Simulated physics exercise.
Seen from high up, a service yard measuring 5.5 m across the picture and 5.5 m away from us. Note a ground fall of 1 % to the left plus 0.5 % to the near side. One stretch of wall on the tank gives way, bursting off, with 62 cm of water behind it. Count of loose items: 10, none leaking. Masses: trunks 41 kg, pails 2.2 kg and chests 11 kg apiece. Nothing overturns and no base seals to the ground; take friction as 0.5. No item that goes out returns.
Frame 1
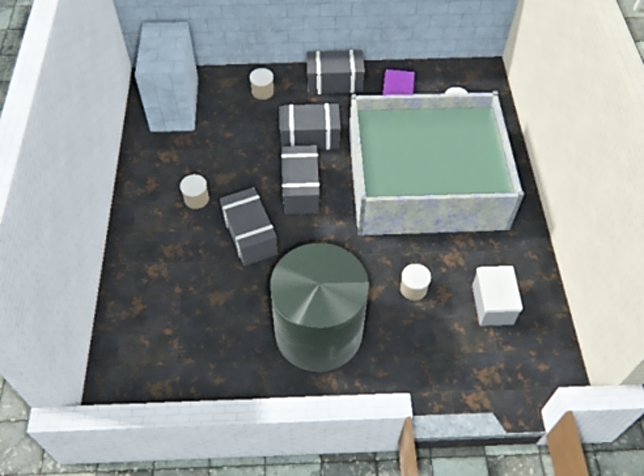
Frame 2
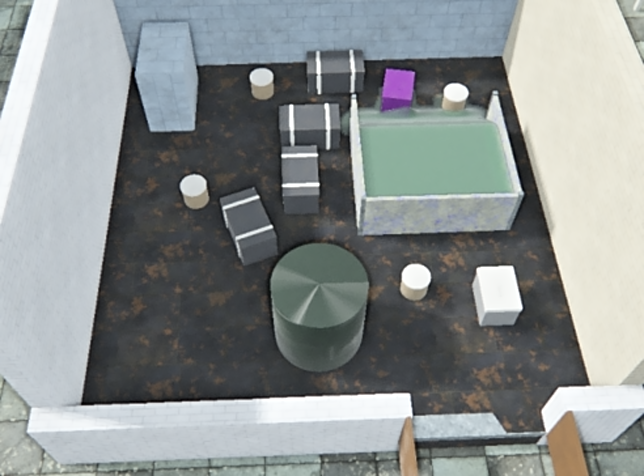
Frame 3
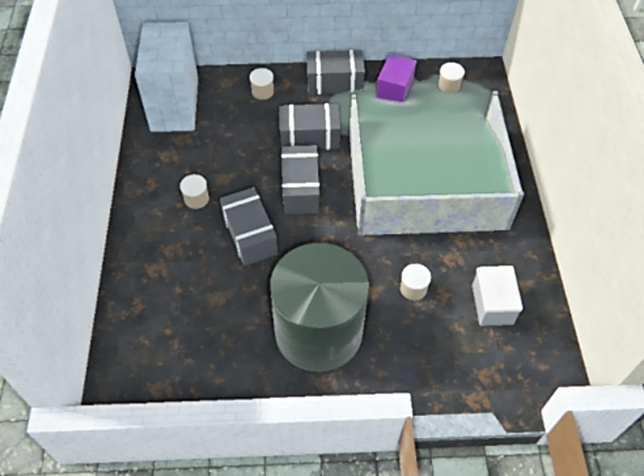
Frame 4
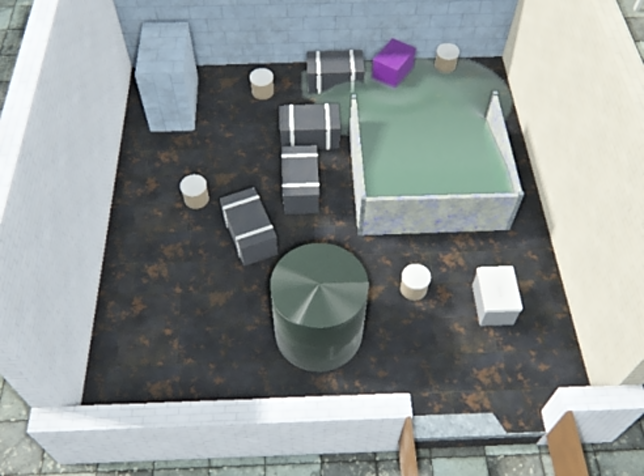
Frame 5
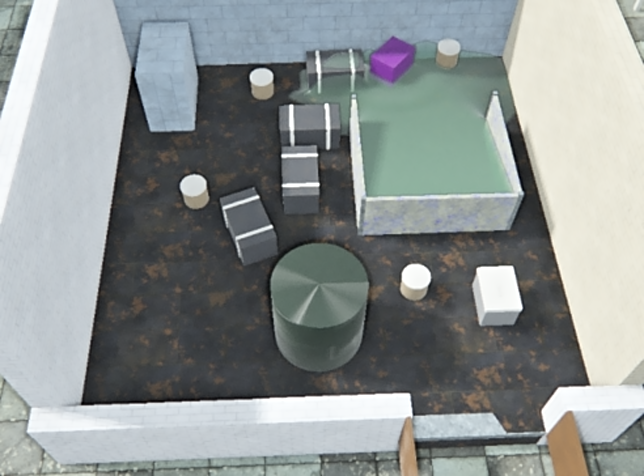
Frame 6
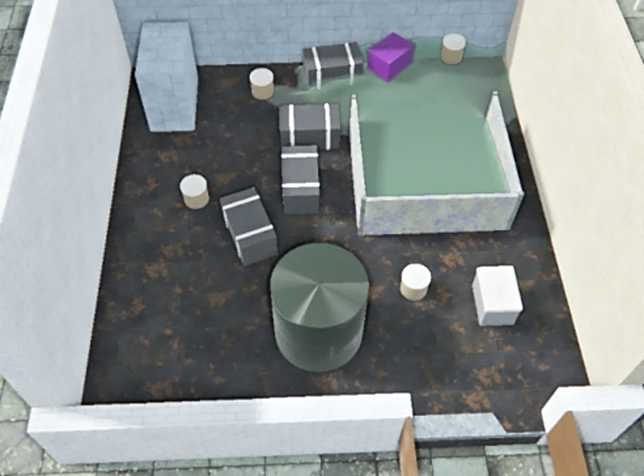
We see a walled yard with pails, boxes and a tank of green water whose back side bursts open; water spreads to the rear wall and leftward, pushing back and turning a purple box and shifting a nearby pail.
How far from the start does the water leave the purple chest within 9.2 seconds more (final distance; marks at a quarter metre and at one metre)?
The purple chest goes a long way.
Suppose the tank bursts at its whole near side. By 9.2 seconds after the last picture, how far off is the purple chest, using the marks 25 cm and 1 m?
Under that change, the purple chest keeps its spot.
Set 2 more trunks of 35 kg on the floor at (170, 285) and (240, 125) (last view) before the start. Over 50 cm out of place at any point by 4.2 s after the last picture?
Respectively: Inside the limit and outside the limit.
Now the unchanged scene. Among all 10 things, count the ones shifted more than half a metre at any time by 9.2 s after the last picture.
The total is 6.
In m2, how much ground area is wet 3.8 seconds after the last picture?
Roughly 22 m2.
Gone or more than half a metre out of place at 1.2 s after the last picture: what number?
By my tally, 4.
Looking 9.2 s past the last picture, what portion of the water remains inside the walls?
Around 90 % of the water.
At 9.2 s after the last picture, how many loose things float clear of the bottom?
4 at that moment.
Then, 1.2 s after the last picture the purple chest is near (292, 67), 1.5 m from its start, afloat; 0 of 10 are out; 3 afloat.
Then, 3.8 s after the last picture the purple chest is near (247, 168), 2.5 m from its start, aground; 1 of 10 are out; 1 afloat.
Then, 6.2 s after the last picture the purple chest is near (264, 170), 2.4 m from its start, afloat; 1 of 10 are out; 3 afloat.
Then, 9.2 s after the last picture the purple chest is near (264, 170), 2.4 m from its start, afloat; 1 of 10 are out; 4 afloat.
